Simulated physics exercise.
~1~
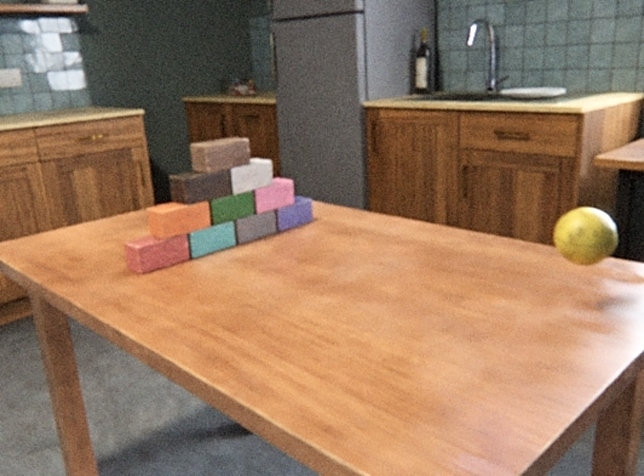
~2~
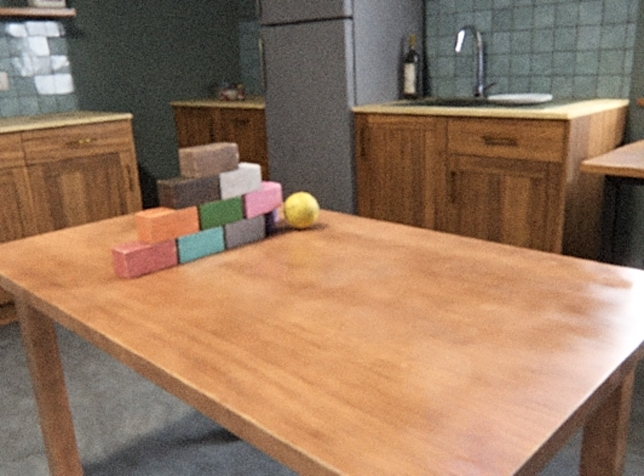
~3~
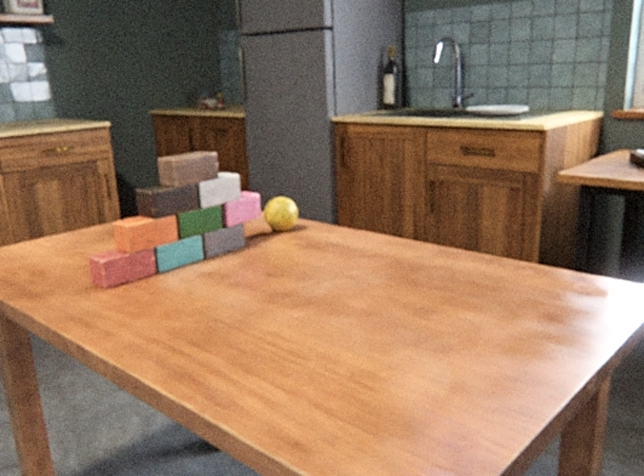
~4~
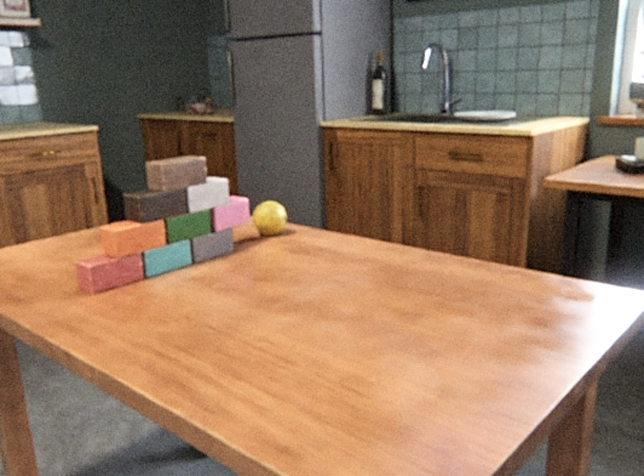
A yellow ball flies left into a stack of colored blocks, which stays standing.
